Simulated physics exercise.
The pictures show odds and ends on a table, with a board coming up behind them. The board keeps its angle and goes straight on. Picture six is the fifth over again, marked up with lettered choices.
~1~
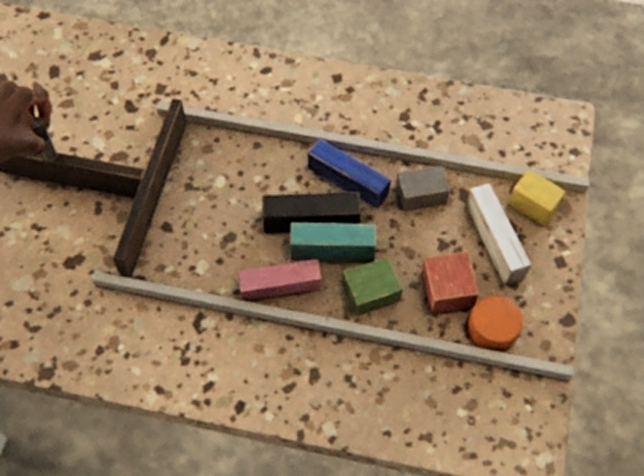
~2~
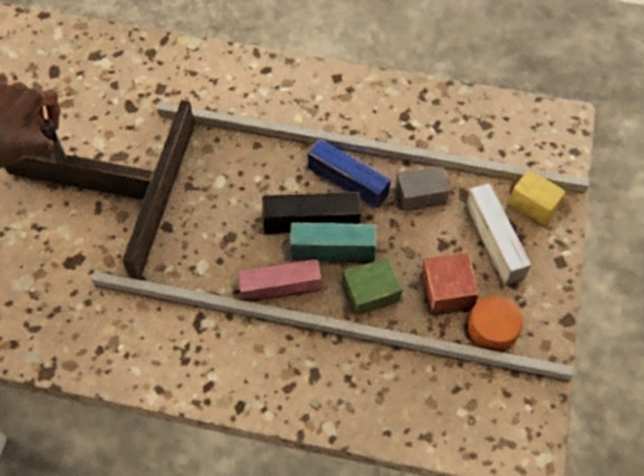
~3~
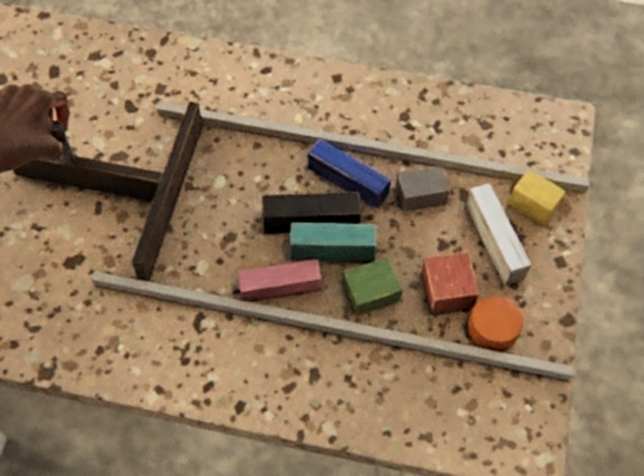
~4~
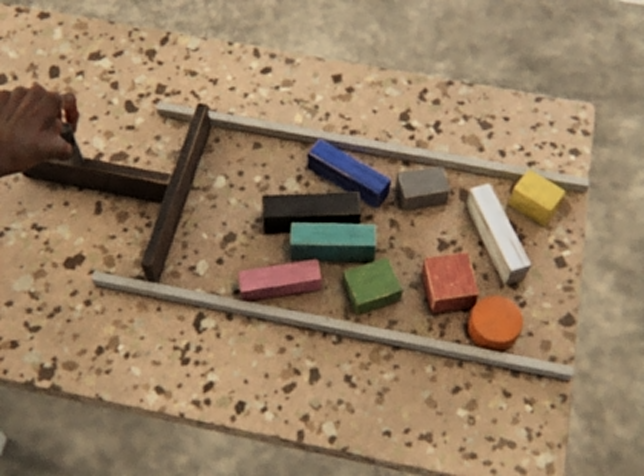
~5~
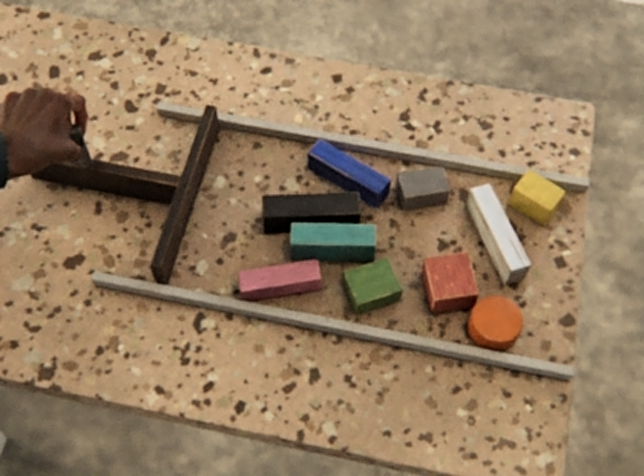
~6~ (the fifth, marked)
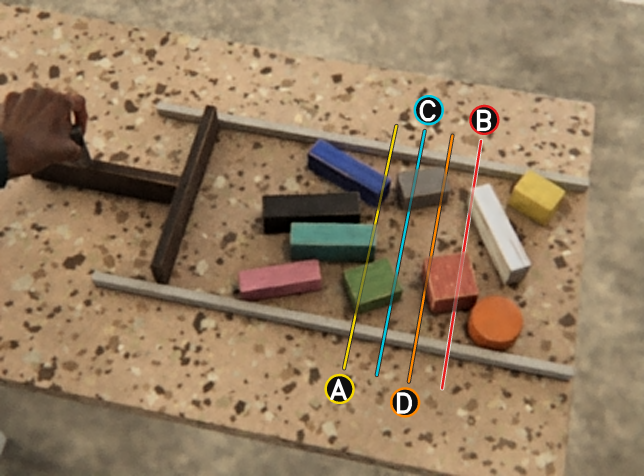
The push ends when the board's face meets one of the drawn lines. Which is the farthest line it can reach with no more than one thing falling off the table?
As far as mark D.
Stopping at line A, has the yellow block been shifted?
By then, no.
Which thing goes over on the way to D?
The orange tin goes over.
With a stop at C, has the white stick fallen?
No.
On the marked copy, A at (372, 238); B at (463, 255); C at (403, 244); D at (432, 249).
Following D. Soon after the start, board (272, 198); pink bar (303, 283); black stick (329, 216).
Later, board (362, 215); orange tin (505, 329); red block (504, 278).
In the end, board (431, 228); orange tin over the edge; red block (559, 276); one fallen.
As for the rest, A is within the limit but short; B drops two; C is within the limit but short.
